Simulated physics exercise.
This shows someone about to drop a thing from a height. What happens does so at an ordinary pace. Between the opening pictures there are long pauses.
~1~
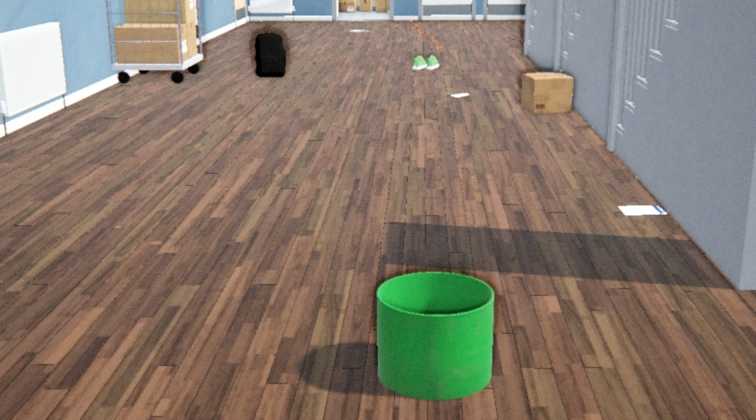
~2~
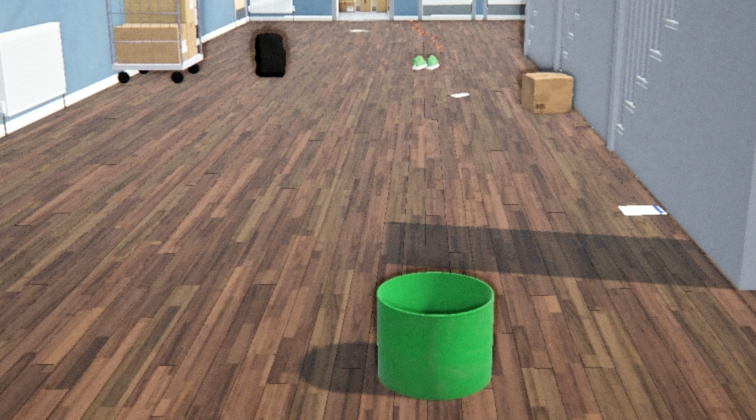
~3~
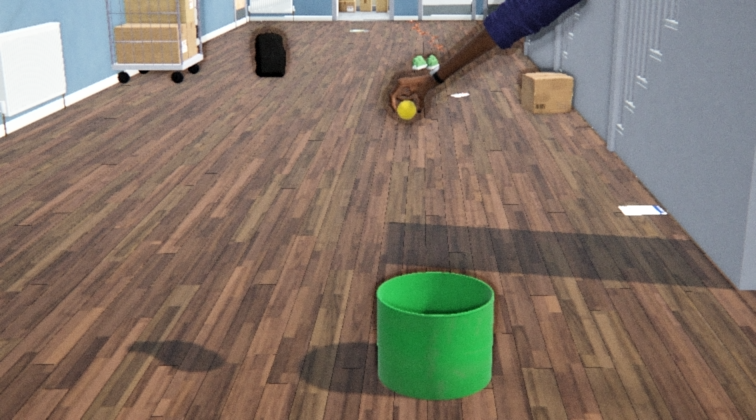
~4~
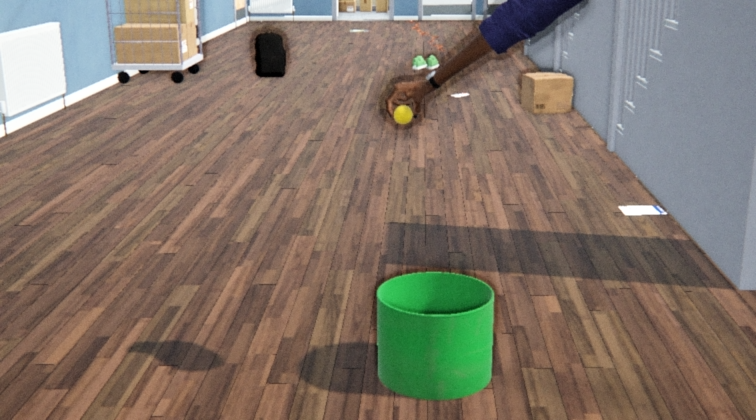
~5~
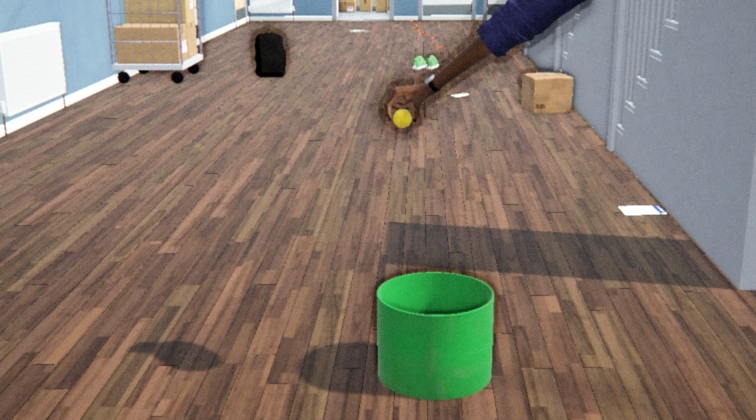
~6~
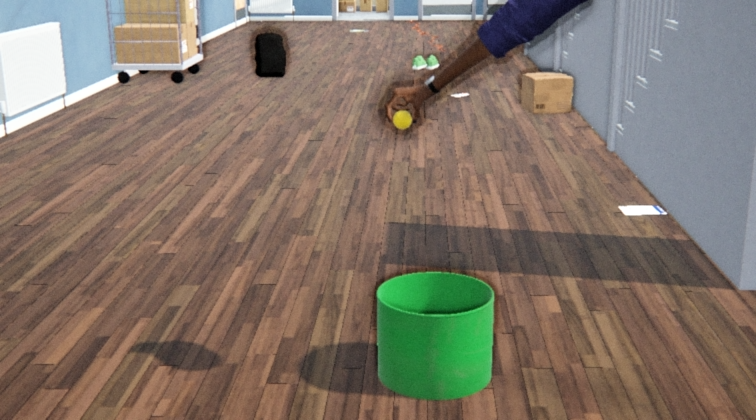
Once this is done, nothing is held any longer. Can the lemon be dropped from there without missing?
Here it's going to be a hit, I reckon.
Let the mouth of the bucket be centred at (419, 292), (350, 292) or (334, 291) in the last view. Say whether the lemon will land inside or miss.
It makes it in, makes it in, stays out.
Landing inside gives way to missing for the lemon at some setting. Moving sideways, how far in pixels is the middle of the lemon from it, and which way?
Direction left, distance some 24 pixels.
Then, 0.26 s after the last picture, lemon falling near (402, 200).
At rest, the lemon lands inside, near (403, 362).
